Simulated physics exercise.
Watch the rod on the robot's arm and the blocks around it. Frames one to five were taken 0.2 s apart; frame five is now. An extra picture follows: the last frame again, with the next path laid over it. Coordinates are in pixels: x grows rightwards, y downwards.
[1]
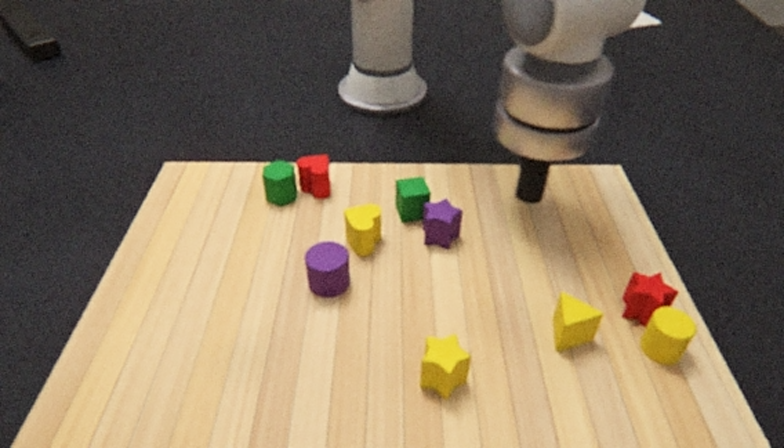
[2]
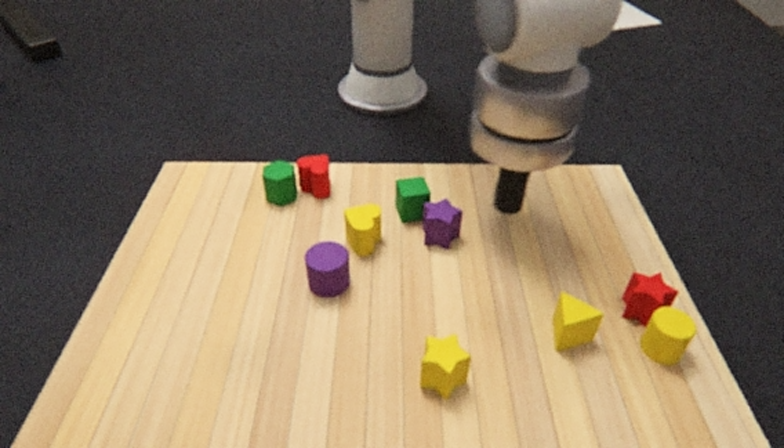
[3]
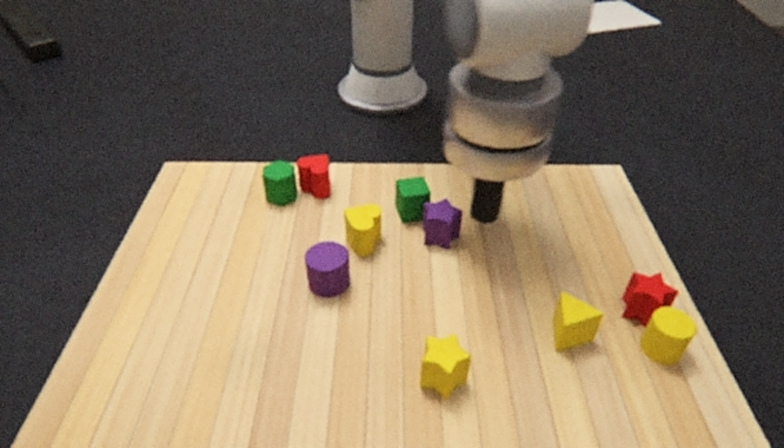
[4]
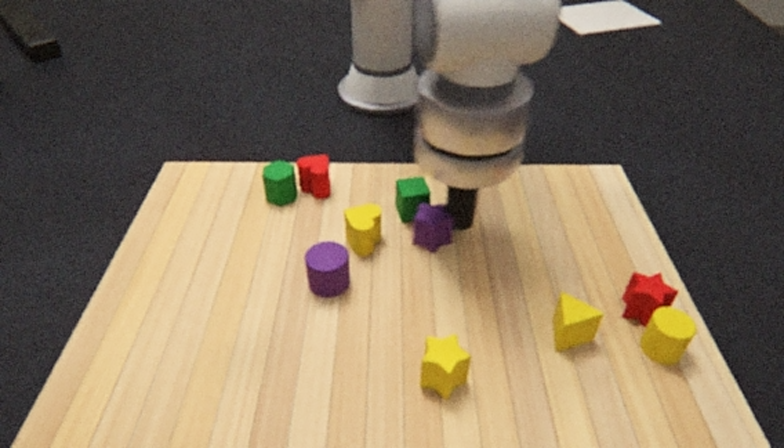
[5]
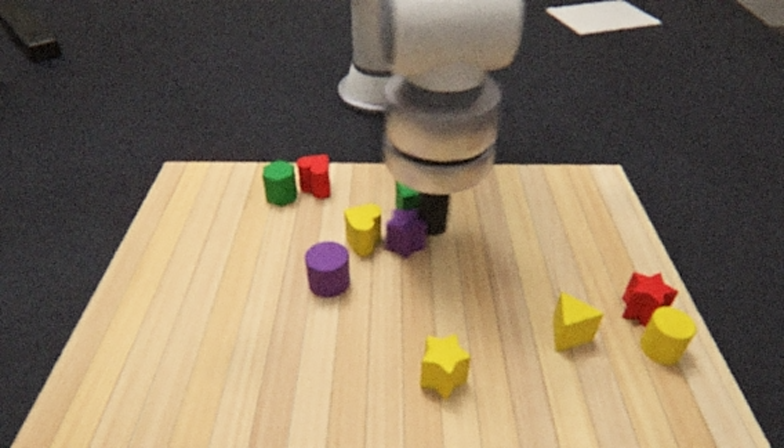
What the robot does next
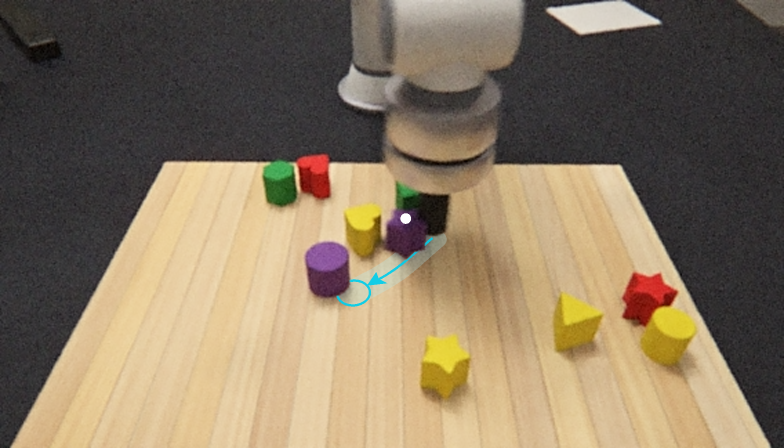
A grey-and-white robot arm with a black rod slides leftward and slightly nearer across a light wooden board, seen from a fixed, raised view in front. Green and red blocks sit at back left, yellow heart, purple round and green square blocks nearer the middle, and yellow and red ones toward the front and right. The rod meets the purple star and pushes it left toward the yellow heart.
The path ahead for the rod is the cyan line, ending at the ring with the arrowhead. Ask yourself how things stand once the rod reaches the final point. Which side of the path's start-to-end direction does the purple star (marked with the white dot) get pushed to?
Goes right.
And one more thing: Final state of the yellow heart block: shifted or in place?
It shifts position.
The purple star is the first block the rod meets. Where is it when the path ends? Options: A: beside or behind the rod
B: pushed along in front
A.
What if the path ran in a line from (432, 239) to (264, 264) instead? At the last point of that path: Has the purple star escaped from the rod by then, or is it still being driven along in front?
Final position: Ahead.
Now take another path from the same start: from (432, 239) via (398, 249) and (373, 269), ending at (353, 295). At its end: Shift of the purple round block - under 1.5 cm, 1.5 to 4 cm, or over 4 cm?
It goes a little way, 1.5 to 4 cm.
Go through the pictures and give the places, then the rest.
The first picture shows rod's lower end (529, 196); purple round block (327, 255); yellow heart block (363, 215); purple star (442, 210); green square piece (413, 186).
The second picture shows rod (508, 206); blocks still.
The third picture shows rod (484, 214); blocks still.
The fourth picture shows rod (459, 221); purple star (433, 213).
The fifth picture shows rod (433, 226); purple round block (327, 255); yellow heart block (363, 215); purple star (406, 219); green square piece partly hidden.
Drawn move, from (432, 239) through (398, 267) to (354, 293); the dot is on the purple star.
The first path, step by step. One third of the way, rod (410, 245); yellow heart block (354, 216), turned 20° clockwise; purple star (379, 230), turned 25° clockwise.
Two thirds of the way, rod (384, 264); purple round block (322, 256); yellow heart block (347, 216), turned 45° clockwise; purple star (359, 236), turned 55° clockwise.
At the end, rod (353, 280); purple round block (316, 256); yellow heart block (347, 214), turned 50° clockwise; purple star (350, 240), turned 85° clockwise; green square piece still.
